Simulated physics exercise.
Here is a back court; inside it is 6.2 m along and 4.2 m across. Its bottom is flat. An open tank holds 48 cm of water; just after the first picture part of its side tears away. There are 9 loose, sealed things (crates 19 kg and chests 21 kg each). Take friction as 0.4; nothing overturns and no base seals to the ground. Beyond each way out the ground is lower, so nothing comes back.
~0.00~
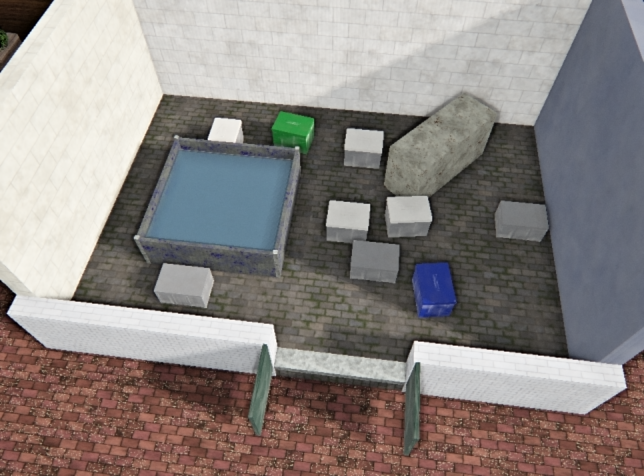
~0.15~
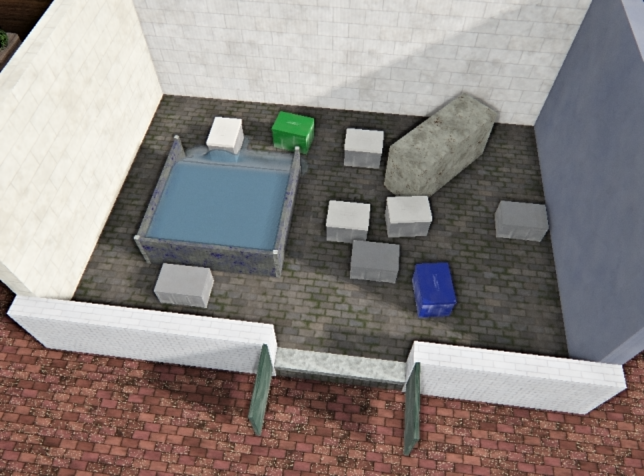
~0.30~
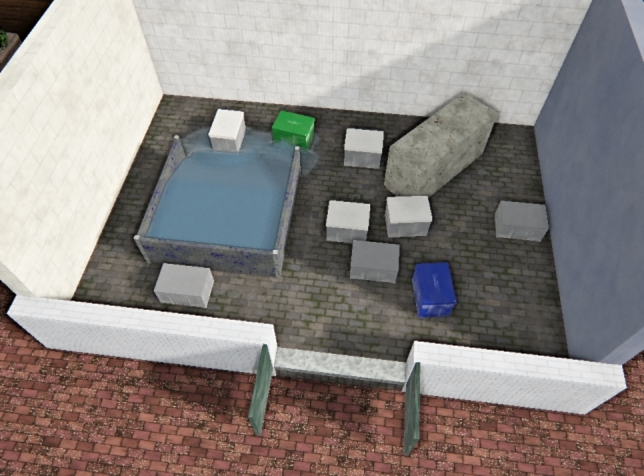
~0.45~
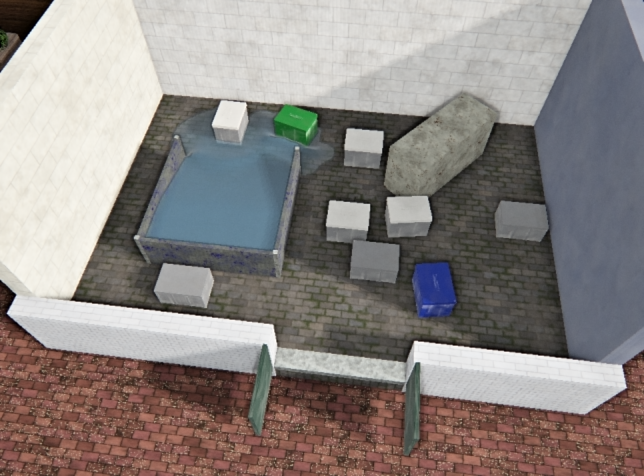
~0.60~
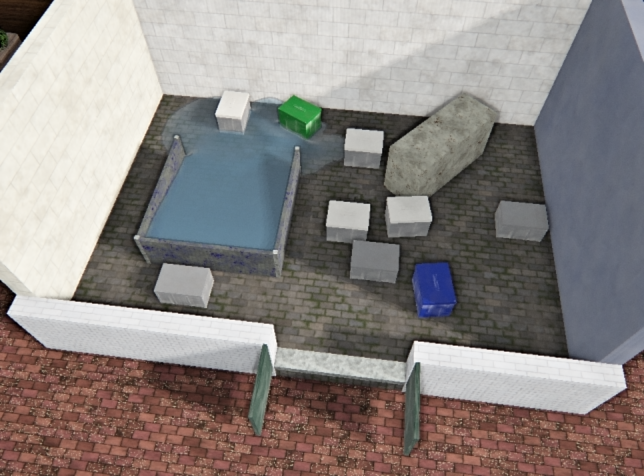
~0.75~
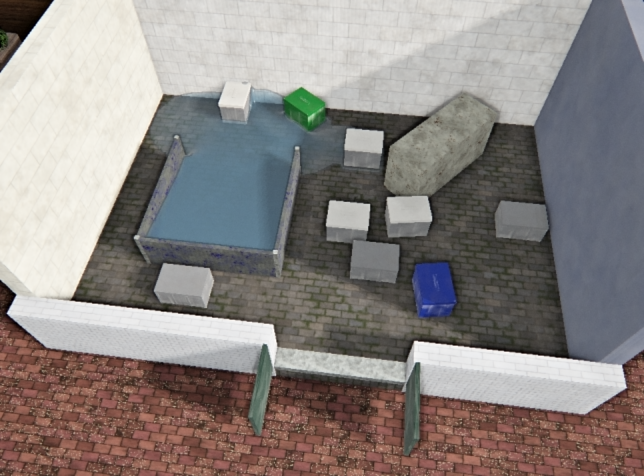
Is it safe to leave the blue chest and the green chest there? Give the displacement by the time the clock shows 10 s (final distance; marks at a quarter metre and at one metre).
The blue chest holds its place, the green chest gets carried off.
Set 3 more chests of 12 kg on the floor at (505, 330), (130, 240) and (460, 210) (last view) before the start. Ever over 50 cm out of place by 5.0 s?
In turn: Short of it, past it, short of it.
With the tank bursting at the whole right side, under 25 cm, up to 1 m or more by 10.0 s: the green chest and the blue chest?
In that case the green chest barely shifts, the blue chest is nudged along.
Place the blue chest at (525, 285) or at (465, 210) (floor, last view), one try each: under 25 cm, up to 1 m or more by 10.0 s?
In turn: It barely shifts; it barely shifts.
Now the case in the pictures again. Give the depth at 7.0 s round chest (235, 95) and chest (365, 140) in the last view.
Roughly 5 and 7 cm.
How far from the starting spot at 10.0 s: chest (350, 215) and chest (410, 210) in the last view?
In turn: 0 cm, 30 cm.
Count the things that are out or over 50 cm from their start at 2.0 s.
By then 2.
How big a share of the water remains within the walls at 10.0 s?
Some 96 per cent remains.
After 2.0 s the blue chest is near (436, 283), 0.0 m from its start, aground; the green chest is near (407, 111), 1.8 m from its start, aground; 0 of 9 are out; 1 afloat.
After 4.5 s the blue chest is near (436, 283), 0.0 m from its start, aground; the green chest is near (436, 110), 2.2 m from its start, afloat; 0 of 9 are out; 2 afloat.
After 7.0 s the blue chest is near (436, 283), 0.0 m from its start, aground; the green chest is near (435, 112), 2.2 m from its start, aground; 0 of 9 are out; 1 afloat.
After 10.0 s the blue chest is near (436, 283), 0.0 m from its start, aground; the green chest is near (435, 112), 2.2 m from its start, aground; 0 of 9 are out; 0 afloat.
